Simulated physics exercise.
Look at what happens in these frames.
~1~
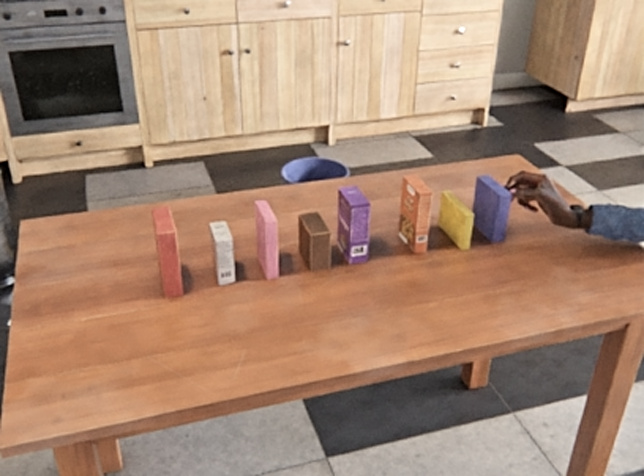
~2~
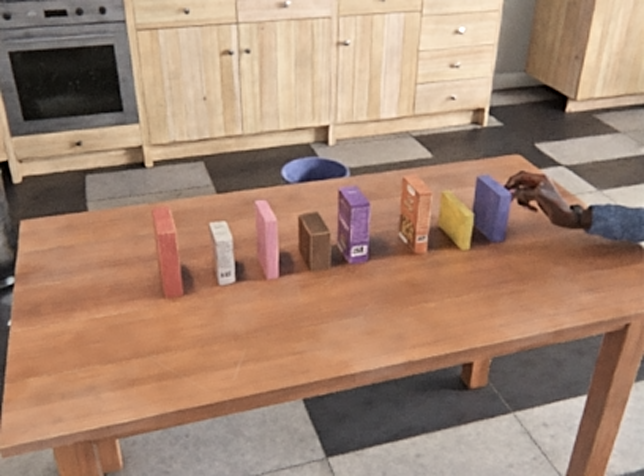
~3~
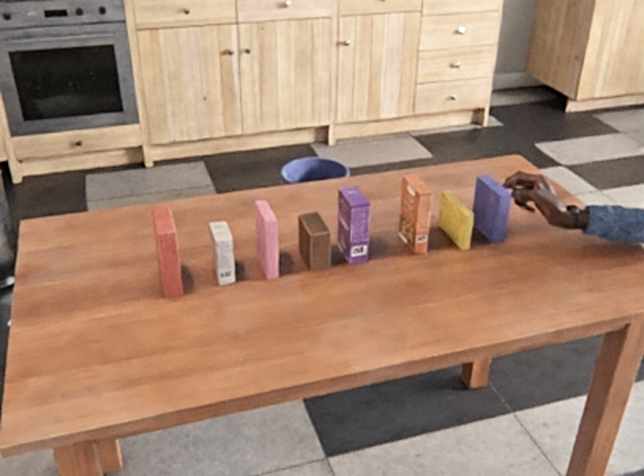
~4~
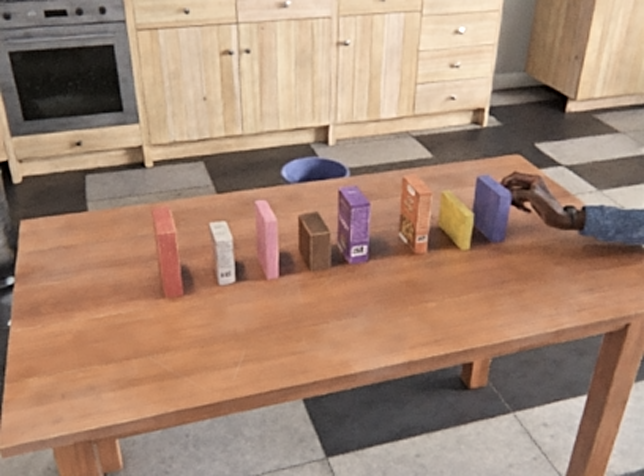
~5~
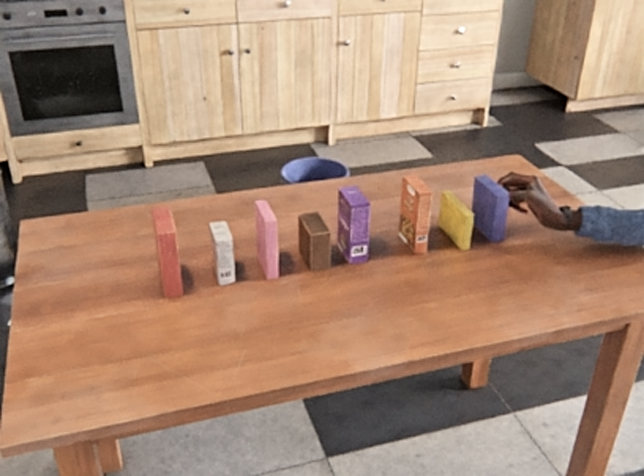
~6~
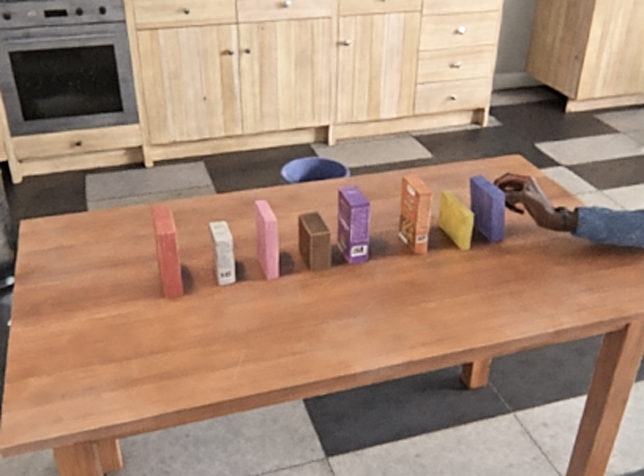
At first, a row of colourful upright blocks and packets stands on a wooden table, with a hand beside the blue board at the right end. The hand edges left and its fingers meet the board's upper part. The blue board then leans slightly left, towards the yellow board, while the others stay still.
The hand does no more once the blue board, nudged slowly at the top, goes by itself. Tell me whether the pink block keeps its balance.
It keeps it.
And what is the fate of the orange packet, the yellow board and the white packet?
Result - orange packet down, yellow board down, white packet up.
Then, 0.40 s on from there, blue board 66° over; yellow board turned 51° from how it was put.
Then, 0.70 s on from there, blue board 75° over; yellow board on its side; orange packet turned 41° from how it was put; purple packet turned 6° from how it was put.
In the end, toppled on the table, yellow board and orange packet; left askew, purple packet; the other 3 unmoved. At the end, from the last picture's camera, pink block near (267, 240).
